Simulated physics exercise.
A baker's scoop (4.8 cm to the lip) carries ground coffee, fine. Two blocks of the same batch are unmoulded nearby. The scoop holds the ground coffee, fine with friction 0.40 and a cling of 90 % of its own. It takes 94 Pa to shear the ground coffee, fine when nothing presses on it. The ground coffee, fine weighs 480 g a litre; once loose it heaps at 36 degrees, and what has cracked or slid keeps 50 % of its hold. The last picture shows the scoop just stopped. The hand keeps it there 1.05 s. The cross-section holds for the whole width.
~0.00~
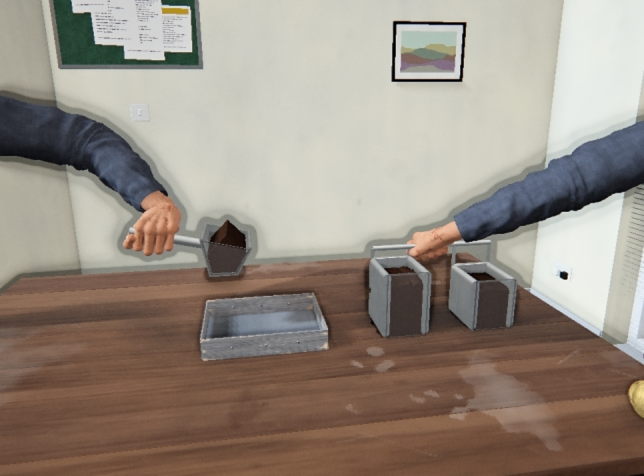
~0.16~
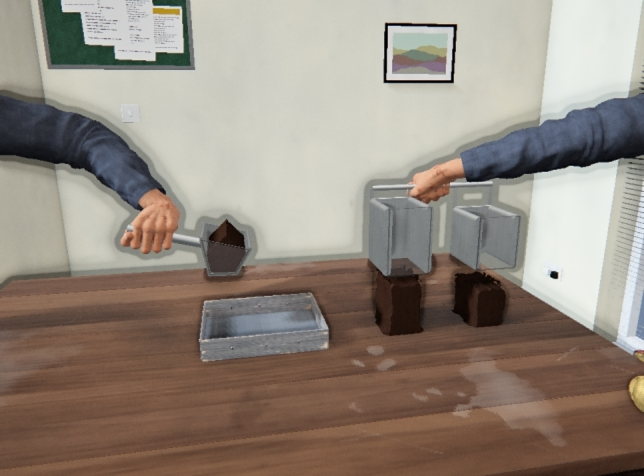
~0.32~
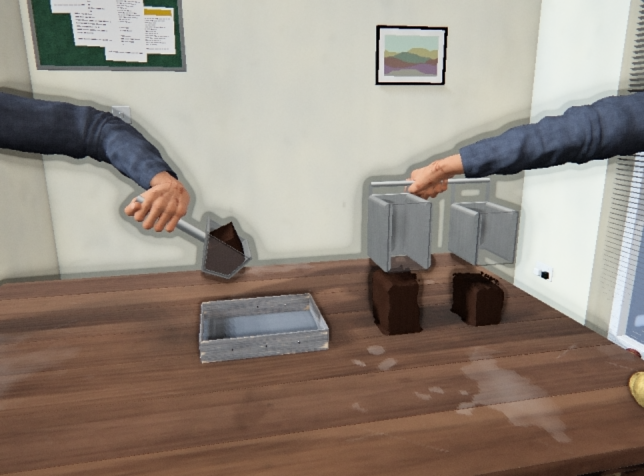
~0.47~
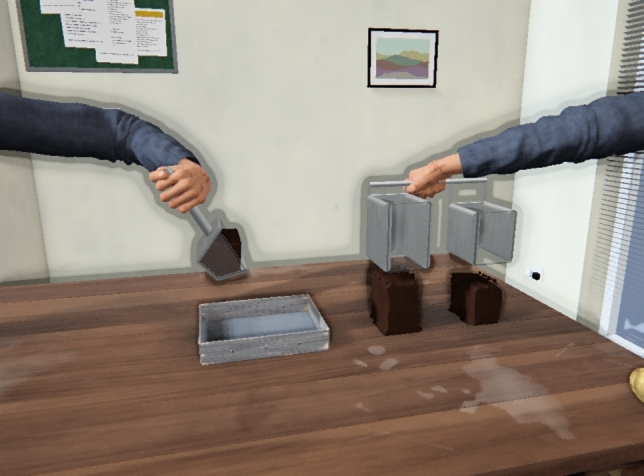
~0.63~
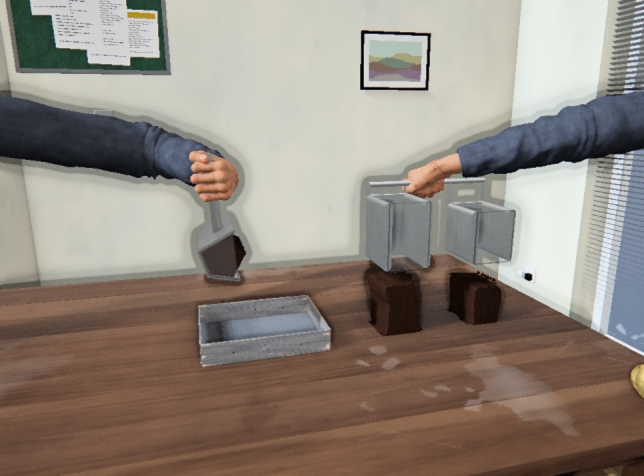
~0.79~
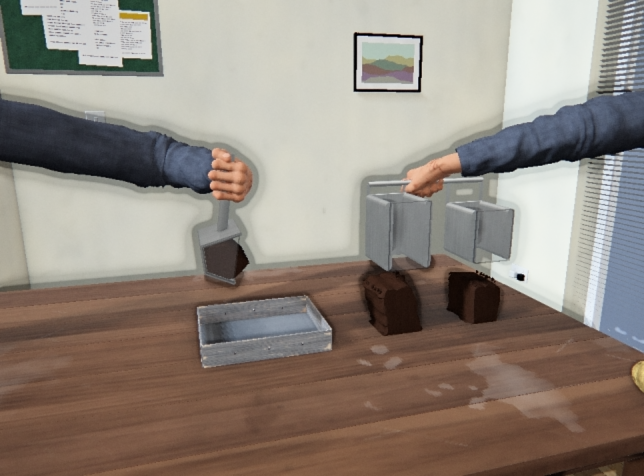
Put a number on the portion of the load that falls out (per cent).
The portion of the load that falls out is near 46 %.
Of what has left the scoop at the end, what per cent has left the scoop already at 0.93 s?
Some 80 per cent.
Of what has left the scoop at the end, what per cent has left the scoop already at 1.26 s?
About 100 %.
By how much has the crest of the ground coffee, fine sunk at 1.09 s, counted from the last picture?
About 0.0 cm.
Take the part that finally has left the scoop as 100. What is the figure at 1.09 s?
Some 100 per cent.
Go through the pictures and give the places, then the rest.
Lip at (249, 248), tilt 0 degrees; crest of the ground coffee, fine at (226, 236); block heights 12 cm, 9.4 cm (left to right), in the first picture.
Lip at (249, 248), tilt 2 degrees; crest of the ground coffee, fine at (227, 235); block heights 12 cm, 9.4 cm (left to right), in the second picture.
Lip at (250, 257), tilt 21 degrees; crest of the ground coffee, fine at (232, 238); block heights 12 cm, 9.4 cm (left to right), in the third picture.
Lip at (246, 269), tilt 47 degrees; crest of the ground coffee, fine at (216, 245); block heights 12 cm, 9.4 cm (left to right), in the fourth picture.
Lip at (239, 278), tilt 73 degrees; crest of the ground coffee, fine at (221, 243); block heights 12 cm, 9.3 cm (left to right), in the fifth picture.
Lip at (235, 281), tilt 85 degrees; crest of the ground coffee, fine at (219, 246); block heights 11 cm, 9.3 cm (left to right), in the sixth picture.
After 0.93 s, the scoop is at 85 degrees and 39 % has left it.
After 1.09 s, the scoop is at 85 degrees and 46 % has left it.
After 1.26 s, the scoop is at 85 degrees and 46 % has left it.
After 1.42 s, the scoop is at 85 degrees and 46 % has left it.
After 1.79 s, the scoop is at 85 degrees and 46 % has left it.
